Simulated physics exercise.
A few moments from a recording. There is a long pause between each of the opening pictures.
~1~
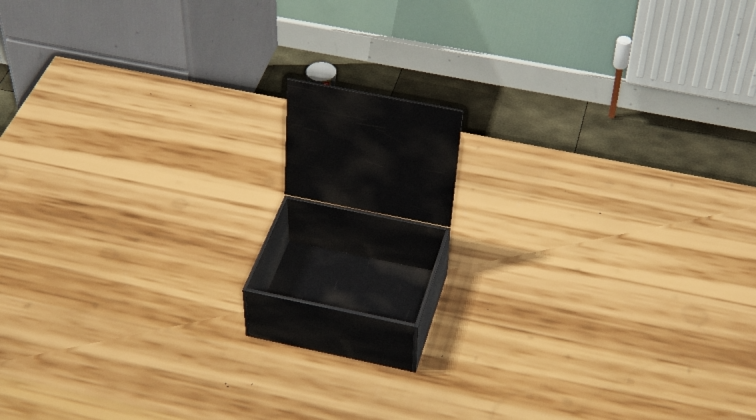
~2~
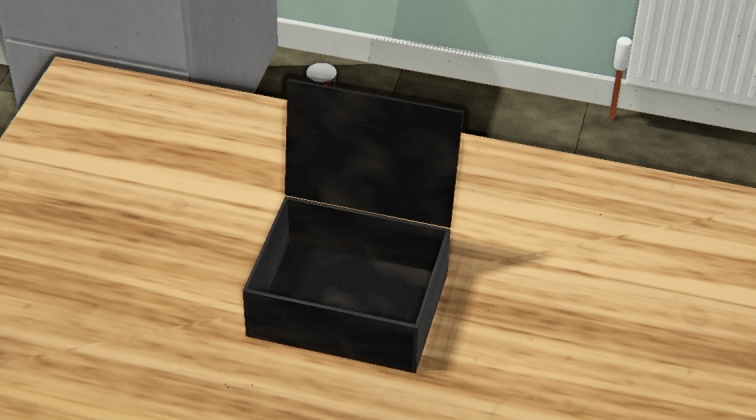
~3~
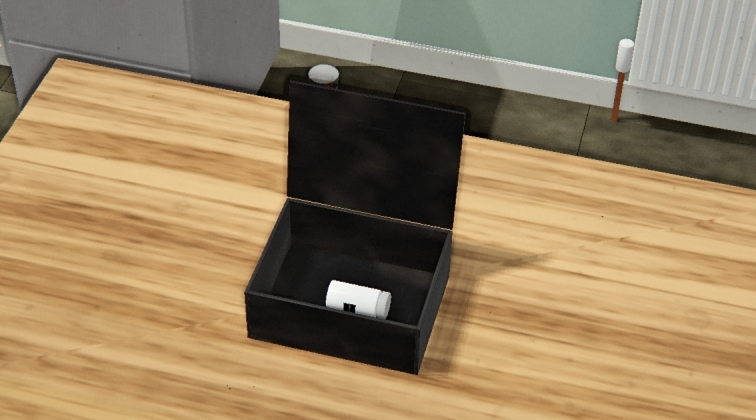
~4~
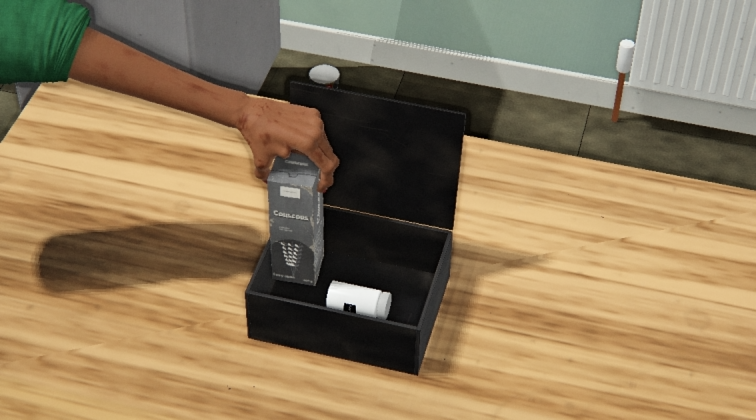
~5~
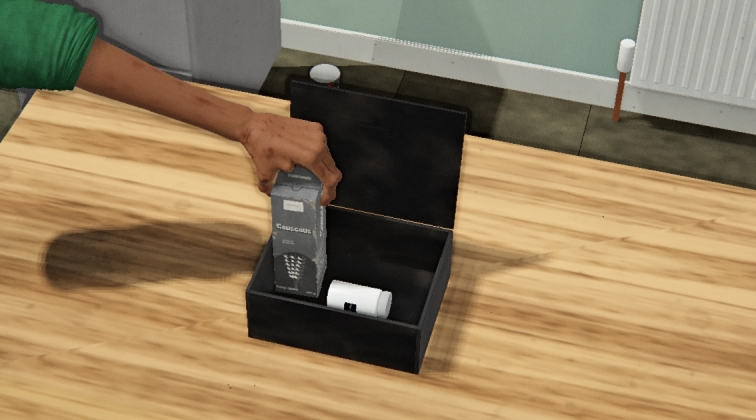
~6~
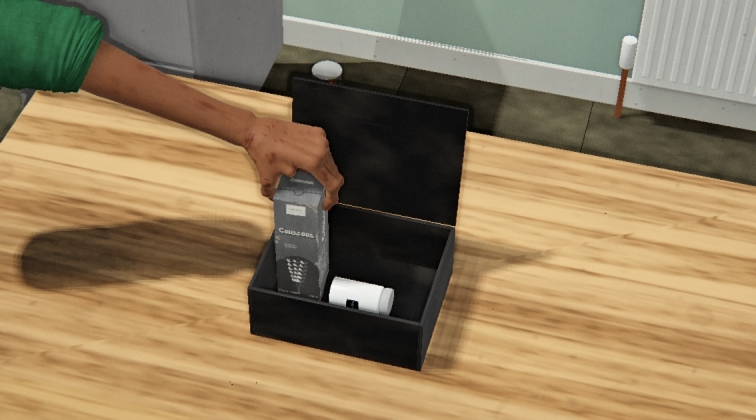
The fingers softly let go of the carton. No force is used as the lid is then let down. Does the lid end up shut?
No.
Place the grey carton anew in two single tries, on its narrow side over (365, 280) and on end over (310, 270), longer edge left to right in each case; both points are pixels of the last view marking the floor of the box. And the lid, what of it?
First time round it drops into place, and second time round it won't go down.
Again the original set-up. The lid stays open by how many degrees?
Near 65°.
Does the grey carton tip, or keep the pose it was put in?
It stays as it was set.
Then, 1.30 s after the last picture, lid 79° above the rim.
Then, 2.50 s after the last picture, lid 64° above the rim.
At rest, lid 65° above the rim; both in place. Seen from the same camera at the end, grey carton near (303, 235).
